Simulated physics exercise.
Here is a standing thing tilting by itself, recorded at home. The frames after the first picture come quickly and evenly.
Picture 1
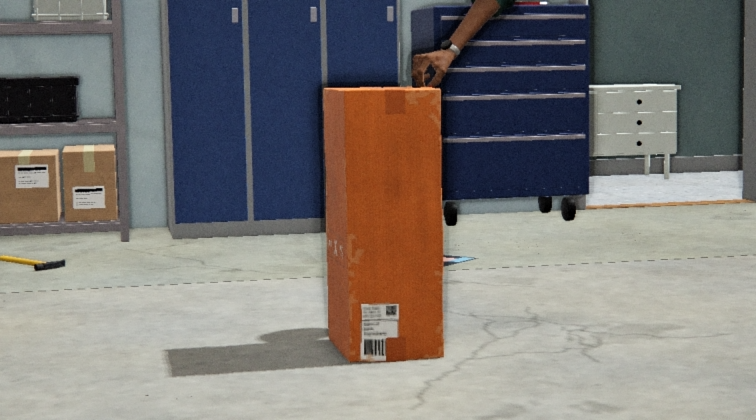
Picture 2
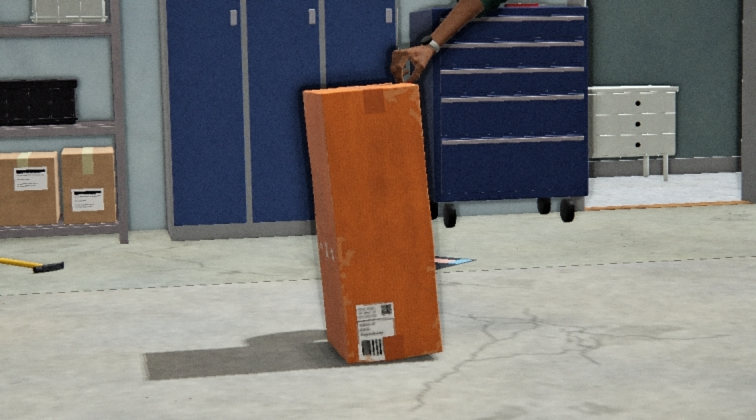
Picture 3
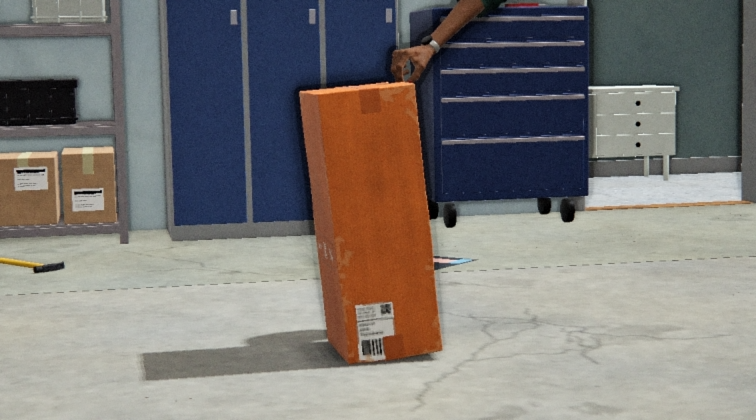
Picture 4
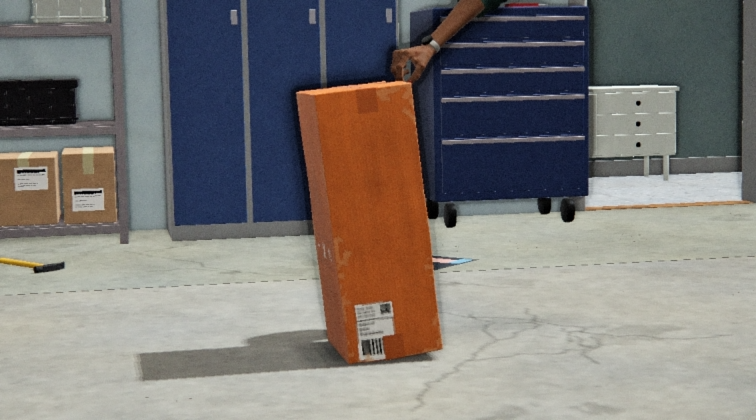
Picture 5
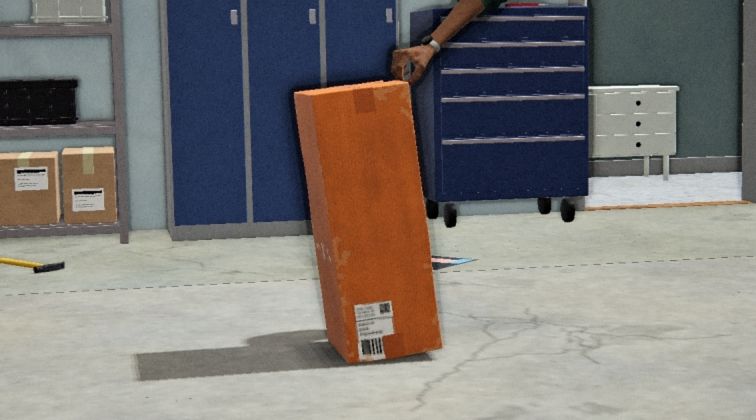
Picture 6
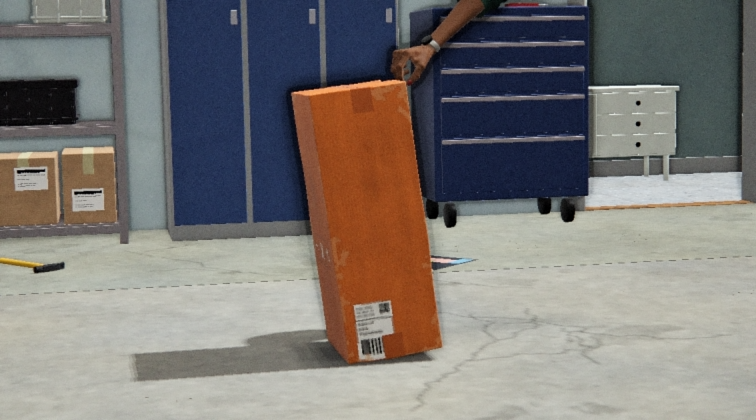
A hand stayed near the top of a tall orange parcel that stood upright on a garage floor, and the parcel leaned to the left, first noticeably and then only slightly more.
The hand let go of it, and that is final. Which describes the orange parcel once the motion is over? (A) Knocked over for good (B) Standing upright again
(B) Standing upright again.
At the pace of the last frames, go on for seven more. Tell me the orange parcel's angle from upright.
Roughly 8° from upright.
Then, 0.34 s past the last view, orange parcel upright near (384, 220).
Then, 0.80 s past the last view, orange parcel 3° off upright near (375, 219).
Finally, the orange parcel rocks back upright, near (382, 221).
